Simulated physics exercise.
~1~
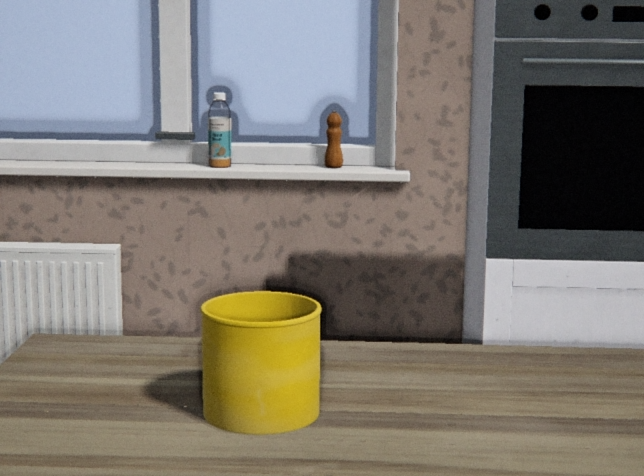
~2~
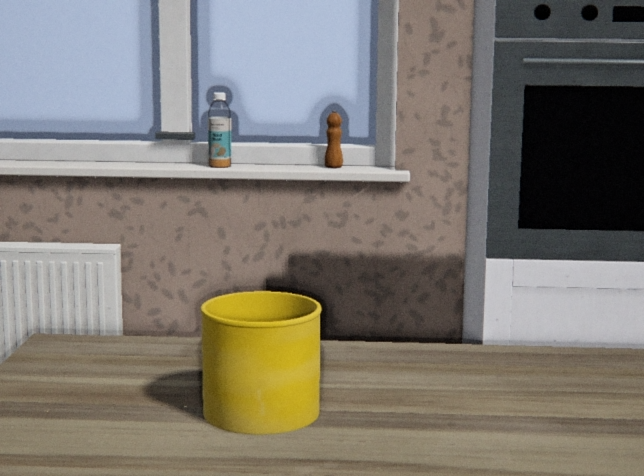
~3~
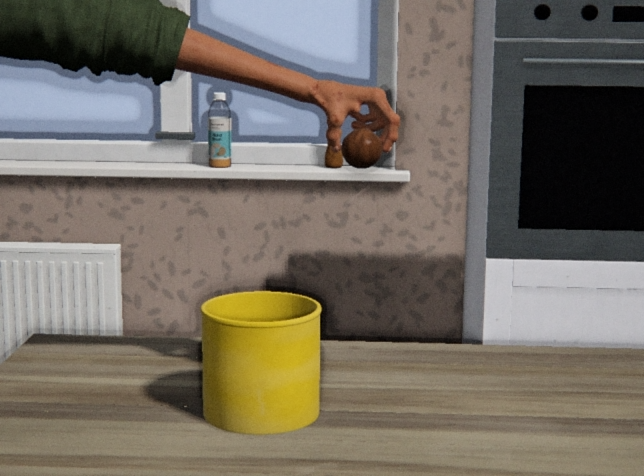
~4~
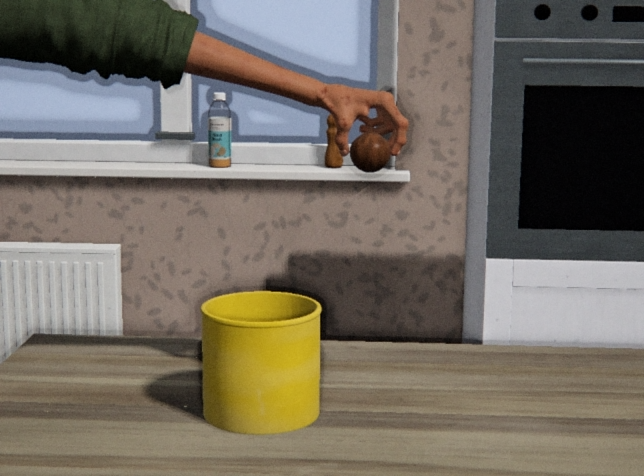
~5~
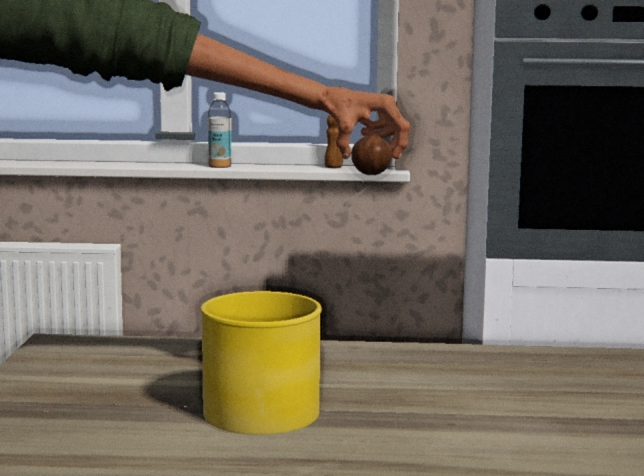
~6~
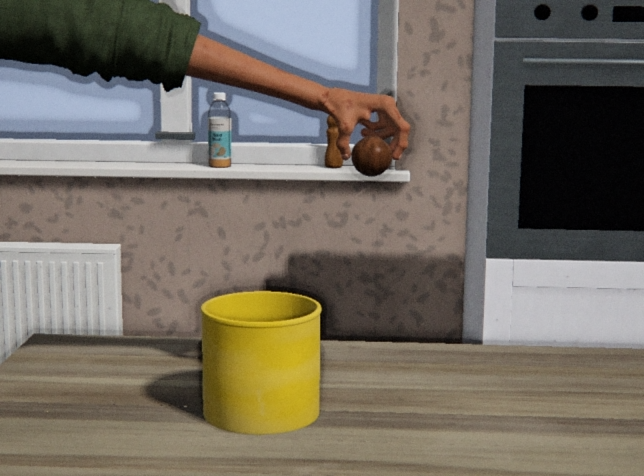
A hand holding a brown onion reaching in from the left and pausing by the windowsill, yellow bucket standing still below.
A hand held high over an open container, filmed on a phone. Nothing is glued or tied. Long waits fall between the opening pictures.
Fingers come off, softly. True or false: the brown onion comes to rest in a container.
False.
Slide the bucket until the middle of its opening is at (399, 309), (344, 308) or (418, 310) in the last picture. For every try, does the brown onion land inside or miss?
For the three tries, it finishes in the opening, it finishes in the opening and it finishes in the opening.
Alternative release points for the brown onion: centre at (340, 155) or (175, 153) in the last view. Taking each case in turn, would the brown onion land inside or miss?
The brown onion is not caught; ends up outside.
Then, 0.20 s on from there, brown onion on its way down near (370, 242).
In the end, the brown onion misses, near (367, 397).
